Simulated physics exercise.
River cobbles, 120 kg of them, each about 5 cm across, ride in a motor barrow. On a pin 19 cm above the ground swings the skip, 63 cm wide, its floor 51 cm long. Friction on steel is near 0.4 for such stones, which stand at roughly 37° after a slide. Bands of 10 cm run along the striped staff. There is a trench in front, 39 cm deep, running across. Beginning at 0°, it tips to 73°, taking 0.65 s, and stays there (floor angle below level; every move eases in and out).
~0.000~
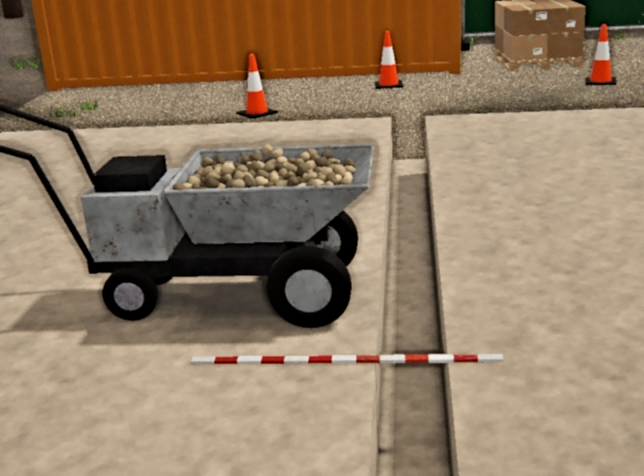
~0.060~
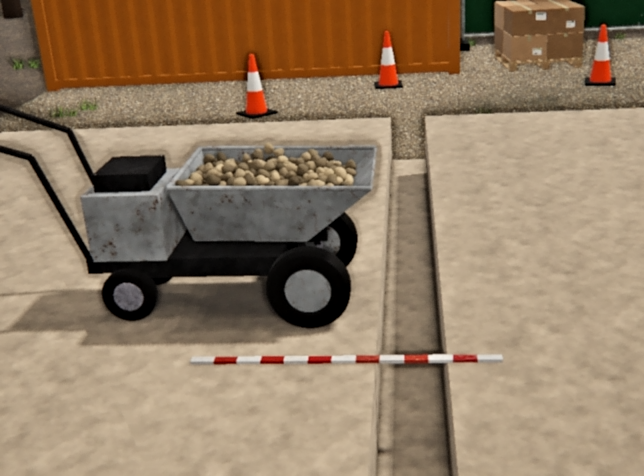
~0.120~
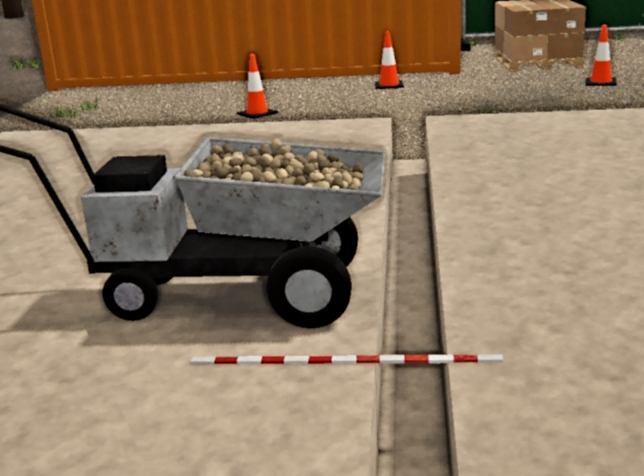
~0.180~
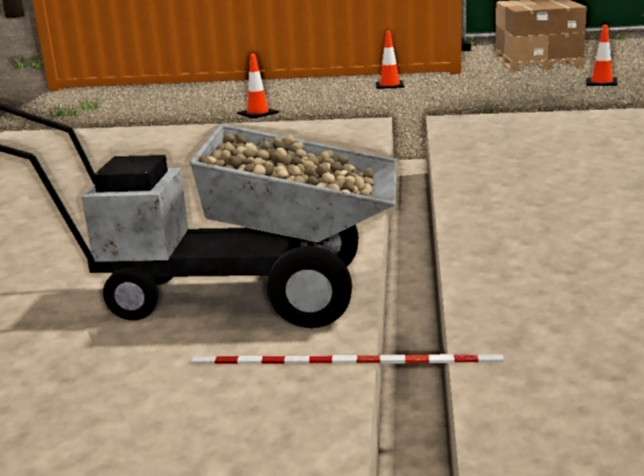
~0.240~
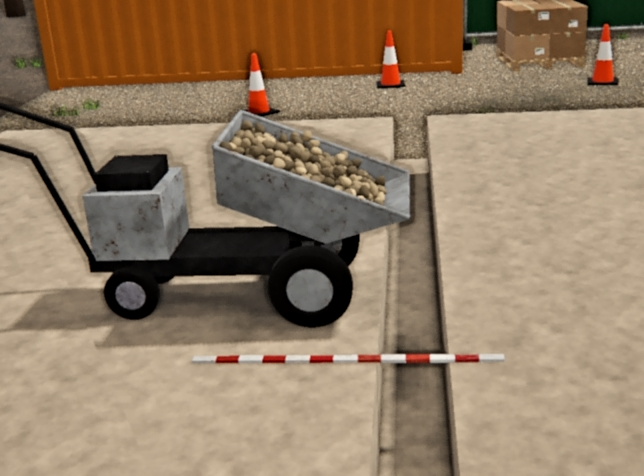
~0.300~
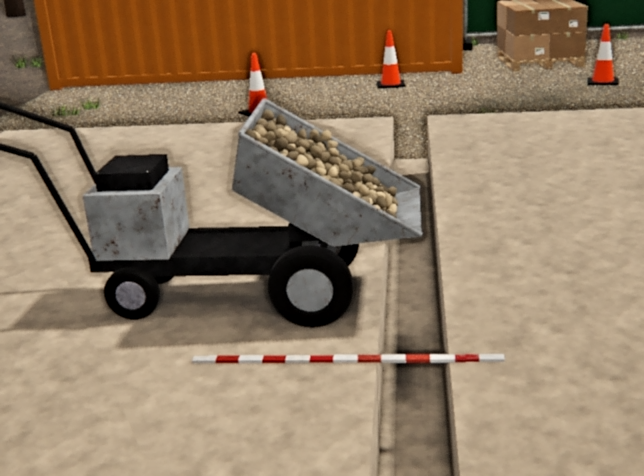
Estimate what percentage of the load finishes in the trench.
Roughly 8 percent.
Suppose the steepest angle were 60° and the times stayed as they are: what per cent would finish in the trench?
About 25 per cent would end up in the trench.
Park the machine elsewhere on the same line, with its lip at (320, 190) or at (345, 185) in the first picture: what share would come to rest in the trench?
First place: Near 80%; second place: Near 45%.
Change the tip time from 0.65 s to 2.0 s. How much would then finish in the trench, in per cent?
Probably about 15 in a hundred.
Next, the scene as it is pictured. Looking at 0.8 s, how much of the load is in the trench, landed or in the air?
I'd put it near 5 per cent.
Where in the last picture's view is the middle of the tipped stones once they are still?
Look at roughly (515, 290).
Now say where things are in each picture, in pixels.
Lip at (368, 187), floor tilted 0°, highest stones at (263, 163), in the first picture.
The skip is at 2°, its lip at (371, 189); the top of the load is at (246, 165); the stones move at 0.4 m/s on average, in the second picture.
Lip at (381, 195), floor tilted 7°, highest stones at (243, 158); the stones move at 0.8 m/s on average, in the third picture.
The skip is at 14°, its lip at (394, 204); the top of the load is at (235, 149); the stones move at 1.0 m/s on average, in the fourth picture.
The skip is at 23°, its lip at (409, 218); the top of the load is at (249, 135); the stones move at 1.2 m/s on average, in the fifth picture.
The skip is at 32°, its lip at (421, 235); the top of the load is at (270, 125); the stones move at 1.4 m/s on average, in the sixth picture.
After 0.5 s the floor is at 62°; 100 % in the skip; the foremost stones are at (431, 251).
After 0.8 s the floor is at 73°; 65 % in the skip, 3 % in the trench, 32 % past the trench; the foremost stones are at (518, 284).
After 1.1 s the floor is at 73°; 20 % in the skip, 7 % in the trench, 73 % past the trench; the foremost stones are past the picture's edge.
After 3.0 s the floor is at 73°; 15 % in the skip, 8 % in the trench, 77 % past the trench; the foremost stones are past the picture's edge.
